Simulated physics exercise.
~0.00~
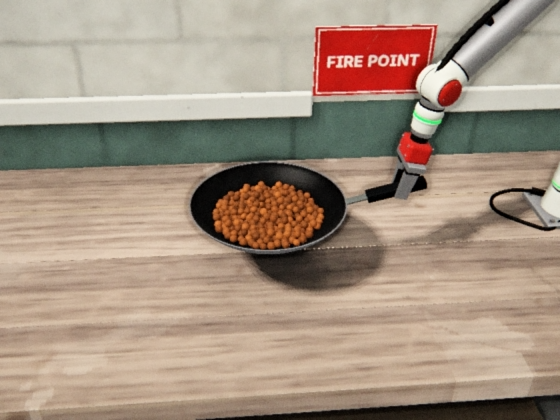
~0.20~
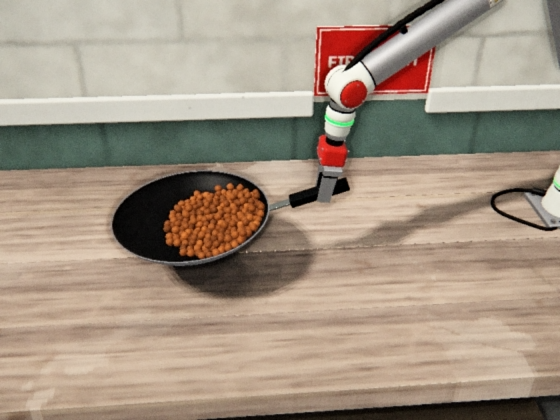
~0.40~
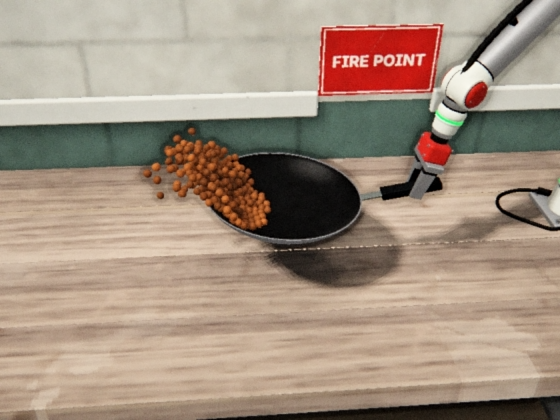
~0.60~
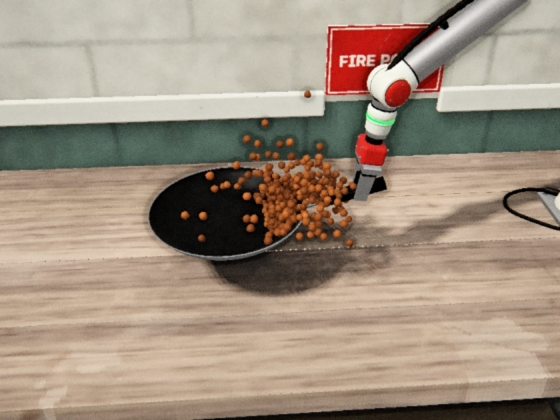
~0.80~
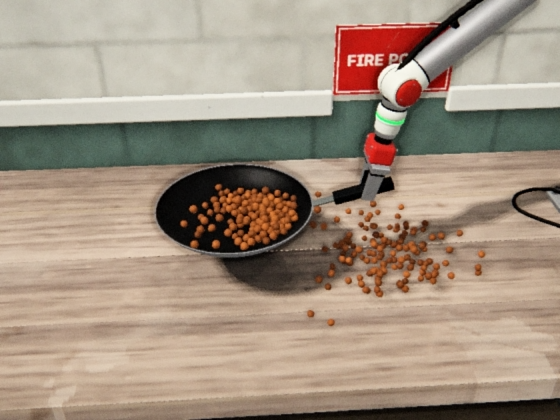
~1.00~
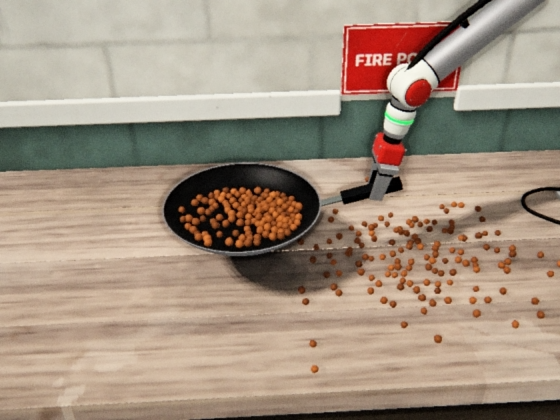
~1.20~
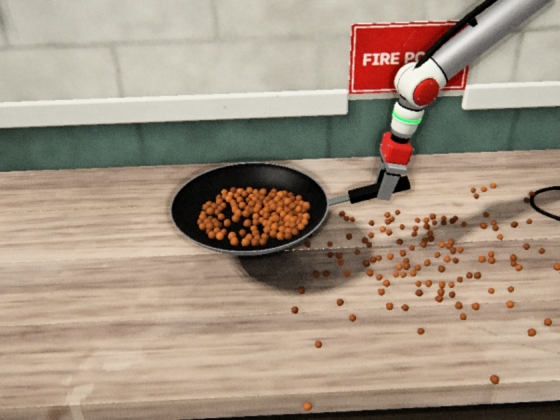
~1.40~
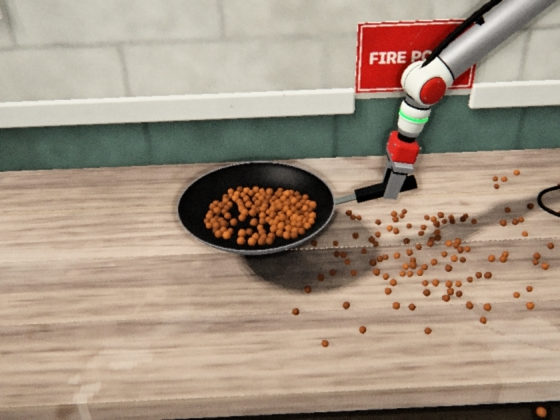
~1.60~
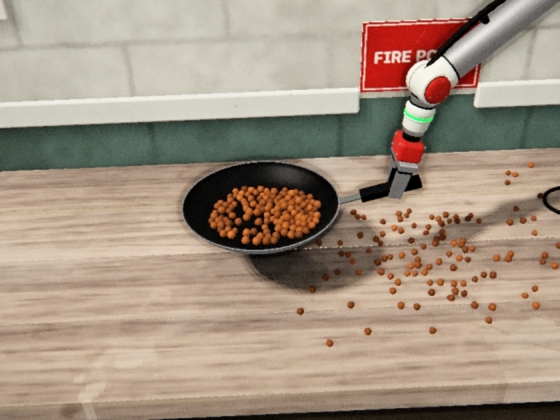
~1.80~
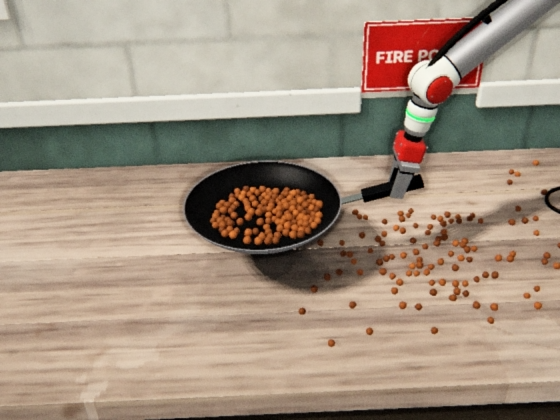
Hazelnuts flying from a frying pan jerked left and right by a robot arm, many scattering across the wooden counter.
